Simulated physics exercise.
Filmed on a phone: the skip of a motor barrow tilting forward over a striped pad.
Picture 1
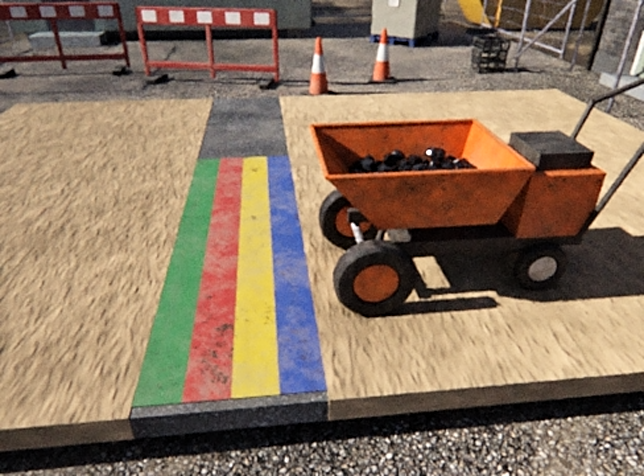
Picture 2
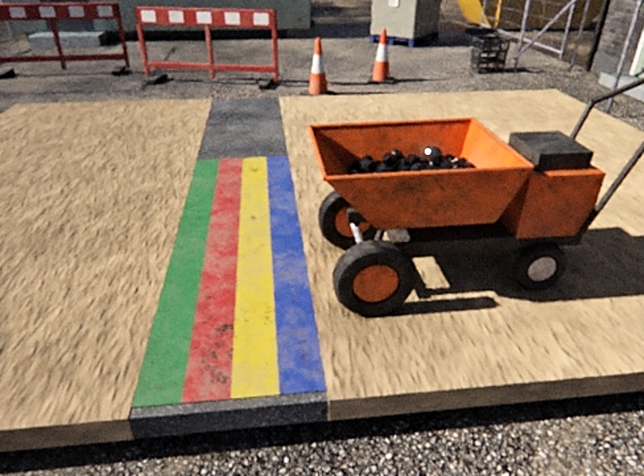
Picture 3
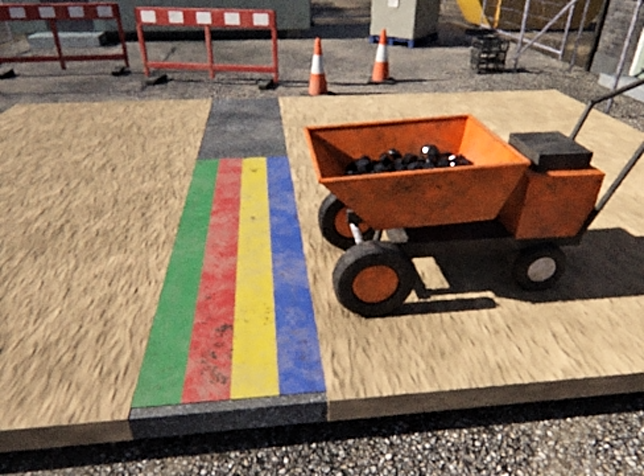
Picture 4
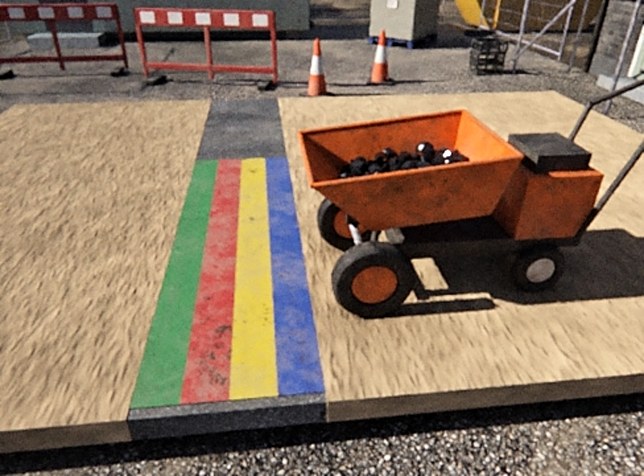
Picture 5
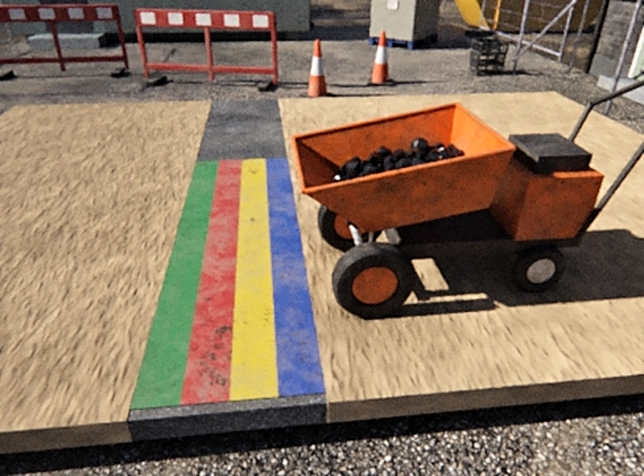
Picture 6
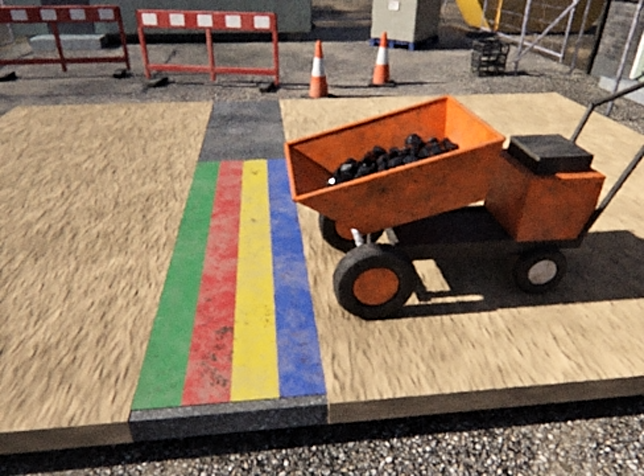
In the video, an orange motor barrow loaded with black lumps stands to the right of a pad striped green, red, yellow and blue, and its skip gradually tilts forward, the front lip lowering toward the left.
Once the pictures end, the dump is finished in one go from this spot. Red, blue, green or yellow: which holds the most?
Most covered: The red band.
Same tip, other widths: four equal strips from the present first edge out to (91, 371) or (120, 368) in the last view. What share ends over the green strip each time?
Roughly 10 per cent, and 10 per cent.
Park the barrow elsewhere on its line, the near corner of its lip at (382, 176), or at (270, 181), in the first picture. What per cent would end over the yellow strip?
The first gives 30 %, the second 0 %.
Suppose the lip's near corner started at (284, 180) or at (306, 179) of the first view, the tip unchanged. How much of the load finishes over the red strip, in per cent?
In turn 10 and 30 in a hundred.
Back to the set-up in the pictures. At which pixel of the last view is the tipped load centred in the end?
Around (211, 286).
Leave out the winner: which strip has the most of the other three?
The runner-up: The strip in green.
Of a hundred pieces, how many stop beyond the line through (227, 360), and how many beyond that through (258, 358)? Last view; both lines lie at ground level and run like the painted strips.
About 50 and 70 per cent.
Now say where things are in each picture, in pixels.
Lip of the skip at (328, 178), level; top of the load at (423, 178), lumps of coal; blue strip at (299, 346); yellow strip at (255, 350); red strip at (211, 353); green strip at (167, 357), in the first frame.
Lip of the skip at (326, 179), level; top of the load at (422, 178), in the second frame.
Lip of the skip at (321, 182), tipped barely; top of the load at (419, 166), in the third frame.
Lip of the skip at (313, 186), tipped a little; top of the load at (437, 169), in the fourth frame.
Lip of the skip at (304, 192), tipped a little; top of the load at (432, 165), in the fifth frame.
Lip of the skip at (296, 200), tipped clearly; top of the load at (435, 158); blue strip at (298, 349); yellow strip at (255, 353); red strip at (211, 356); green strip at (166, 360), in the sixth frame.
Soon, skip tipped steeply; all in the skip.
A while on, skip tipped right over; most in the skip; a small part over the yellow strip; a small part over the red strip.
Towards the end, skip tipped right over; about a third in the skip; a small part over the yellow strip; about a third over the red strip; about a quarter over the green strip; a small part off the paint.
Finally, skip tipped right over; about a quarter in the skip; none over the blue strip; a small part over the yellow strip; about a third over the red strip; about a quarter over the green strip; a small part off the paint.
